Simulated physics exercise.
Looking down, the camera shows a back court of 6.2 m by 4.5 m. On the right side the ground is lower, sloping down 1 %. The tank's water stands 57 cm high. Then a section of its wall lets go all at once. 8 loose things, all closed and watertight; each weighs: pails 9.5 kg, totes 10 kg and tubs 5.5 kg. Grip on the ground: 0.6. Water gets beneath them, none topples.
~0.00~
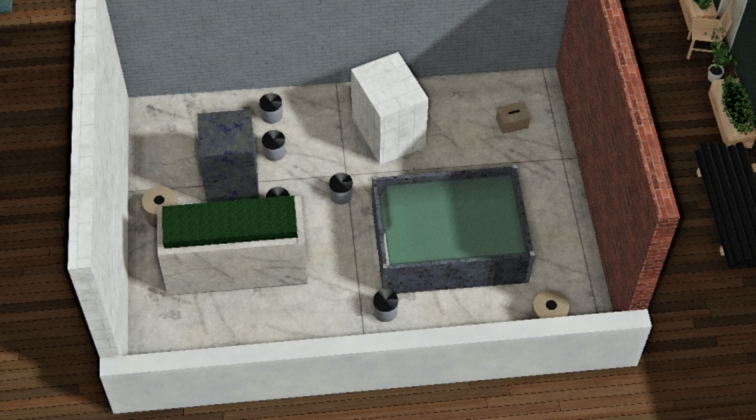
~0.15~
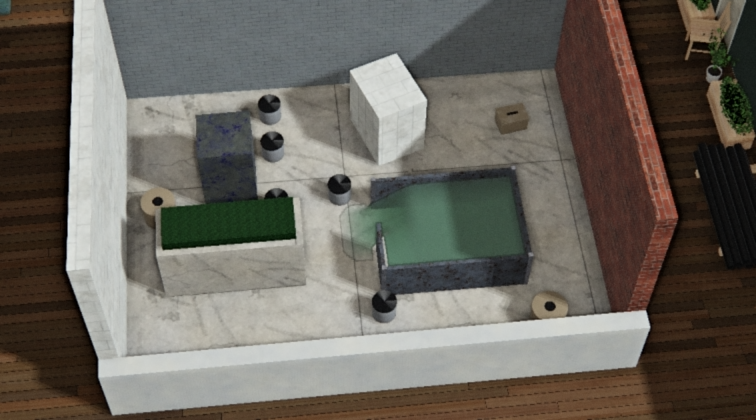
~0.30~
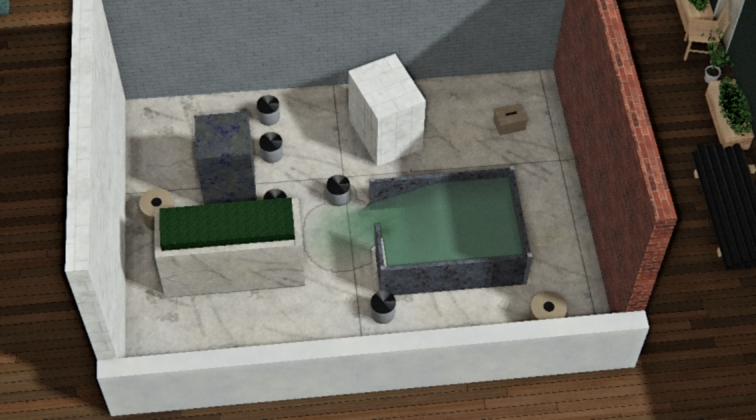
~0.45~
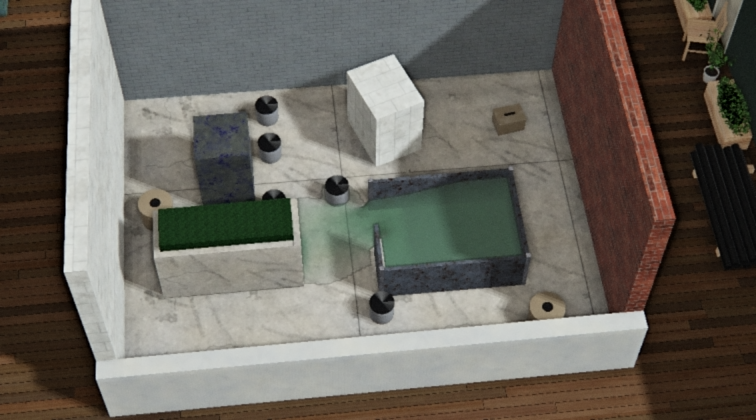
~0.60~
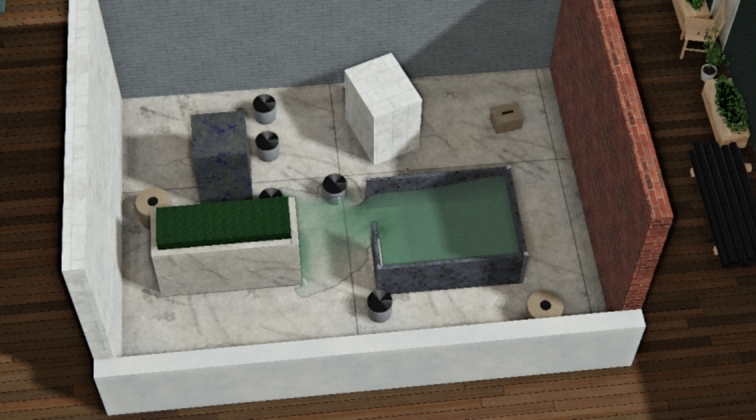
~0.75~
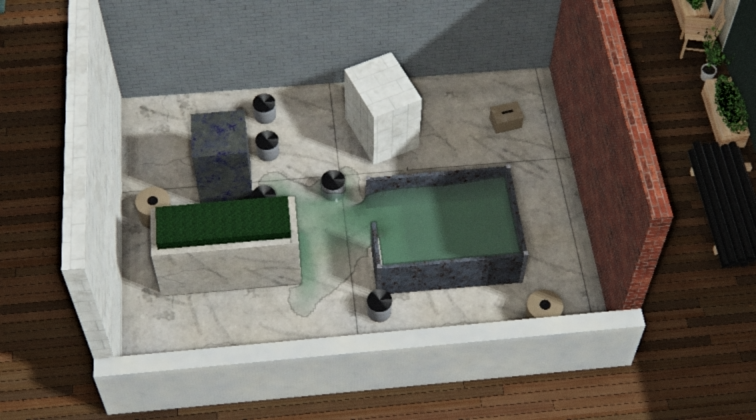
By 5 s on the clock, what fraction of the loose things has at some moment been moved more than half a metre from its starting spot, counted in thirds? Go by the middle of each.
Seems to me it will amount to a middle share.
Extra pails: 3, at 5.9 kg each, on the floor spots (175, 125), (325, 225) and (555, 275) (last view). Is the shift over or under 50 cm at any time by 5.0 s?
Respectively: Tops it; tops it; doesn't reach it.
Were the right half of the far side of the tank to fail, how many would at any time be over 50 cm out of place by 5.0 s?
The answer would then be 1.
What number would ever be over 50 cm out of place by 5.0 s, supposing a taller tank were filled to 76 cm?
That would give 6.
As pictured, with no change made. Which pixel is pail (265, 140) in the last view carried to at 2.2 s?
Position: About (294, 107).
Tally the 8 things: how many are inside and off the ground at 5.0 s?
It comes to 2 of them.
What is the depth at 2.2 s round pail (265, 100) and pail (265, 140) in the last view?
About 5 and 5 cm.
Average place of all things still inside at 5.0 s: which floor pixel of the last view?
Mean position approx. (343, 178).
After 1.1 s 0 of 8 are over 50 cm from their spots; 0 afloat.
After 2.2 s 3 of 8 are over 50 cm from their spots; 1 afloat.
After 3.5 s 3 of 8 are over 50 cm from their spots; 1 afloat.
After 5.0 s 3 of 8 are over 50 cm from their spots, and 3 have been at some point; 2 afloat.
